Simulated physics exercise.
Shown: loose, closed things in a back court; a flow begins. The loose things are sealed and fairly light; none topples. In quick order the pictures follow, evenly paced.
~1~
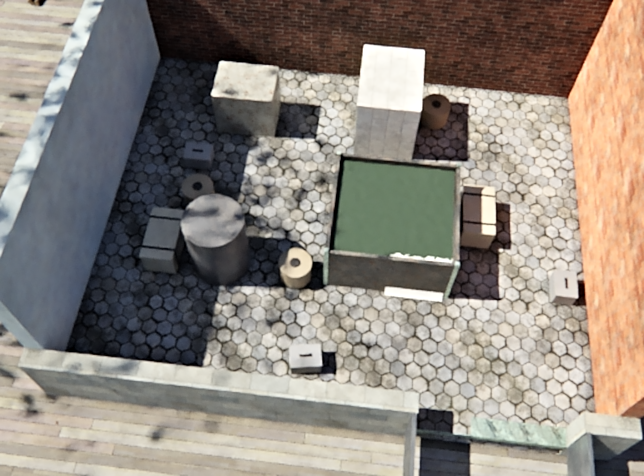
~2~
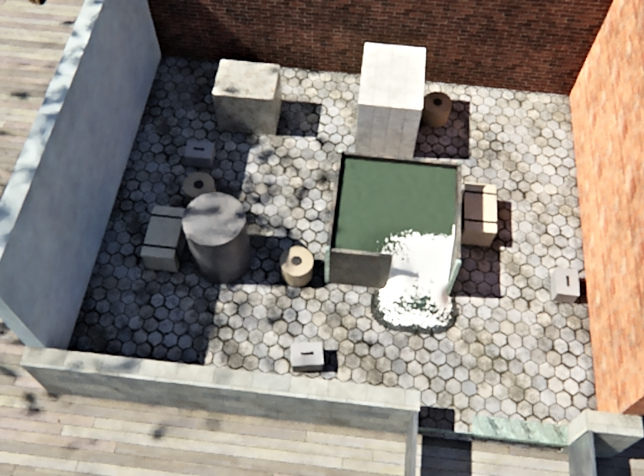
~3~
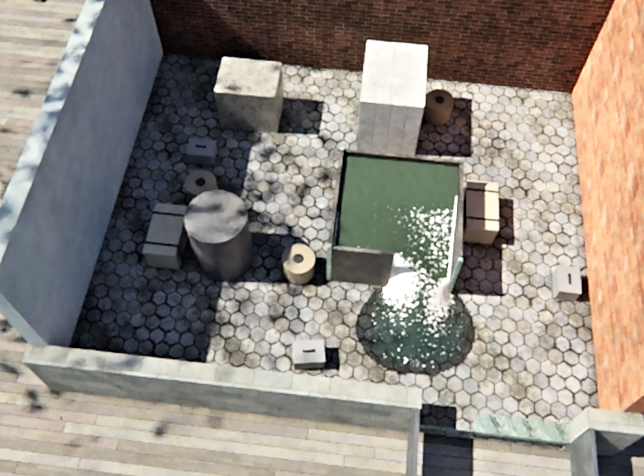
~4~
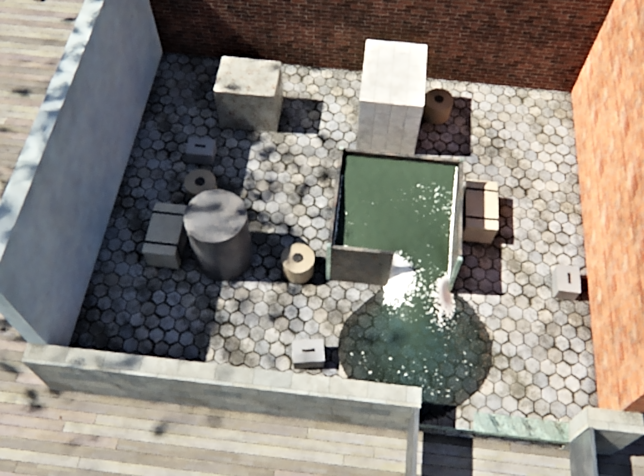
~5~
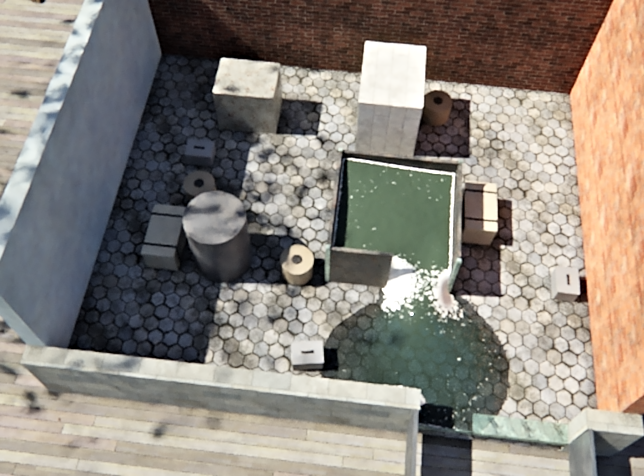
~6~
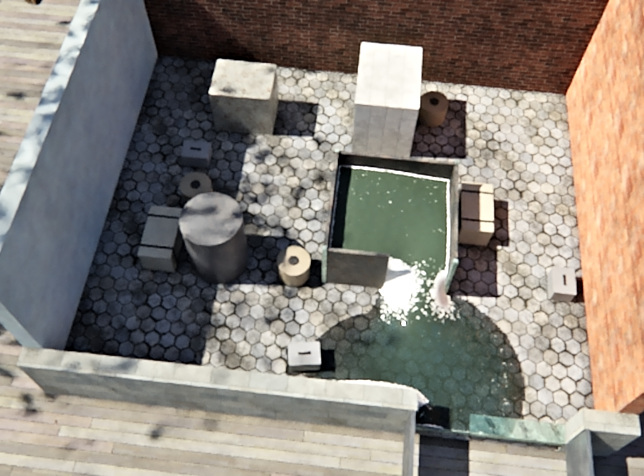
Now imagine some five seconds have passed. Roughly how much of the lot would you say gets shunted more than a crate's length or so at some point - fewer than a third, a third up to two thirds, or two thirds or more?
The share moved far is below one third.
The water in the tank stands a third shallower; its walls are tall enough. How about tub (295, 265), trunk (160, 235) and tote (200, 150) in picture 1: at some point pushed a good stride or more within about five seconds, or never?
Fell short, fell short, fell short.
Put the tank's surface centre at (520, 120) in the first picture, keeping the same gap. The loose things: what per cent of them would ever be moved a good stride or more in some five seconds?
Roughly 10 %.
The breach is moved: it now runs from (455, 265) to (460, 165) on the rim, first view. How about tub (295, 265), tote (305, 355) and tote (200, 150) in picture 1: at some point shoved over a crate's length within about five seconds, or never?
First stays short of it, second covers that distance, third stays short of it.
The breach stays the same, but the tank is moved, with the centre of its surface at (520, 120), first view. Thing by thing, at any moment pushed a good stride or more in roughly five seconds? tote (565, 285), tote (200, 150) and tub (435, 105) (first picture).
Results in order: Made it that far / never that far / never that far.
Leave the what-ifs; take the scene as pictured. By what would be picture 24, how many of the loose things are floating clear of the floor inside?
Well, I'd say 0.
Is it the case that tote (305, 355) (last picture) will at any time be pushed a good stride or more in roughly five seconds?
Looks like the full distance to me.
A moment on, 0 of 8 are well off their spots; 0 afloat.
Next, 1 of 8 are well off their spots; 0 afloat.
Later, 1 of 8 are well off their spots; 0 afloat.
In the end, 2 of 8 are well off their spots, and 2 have been at some point; 0 afloat.
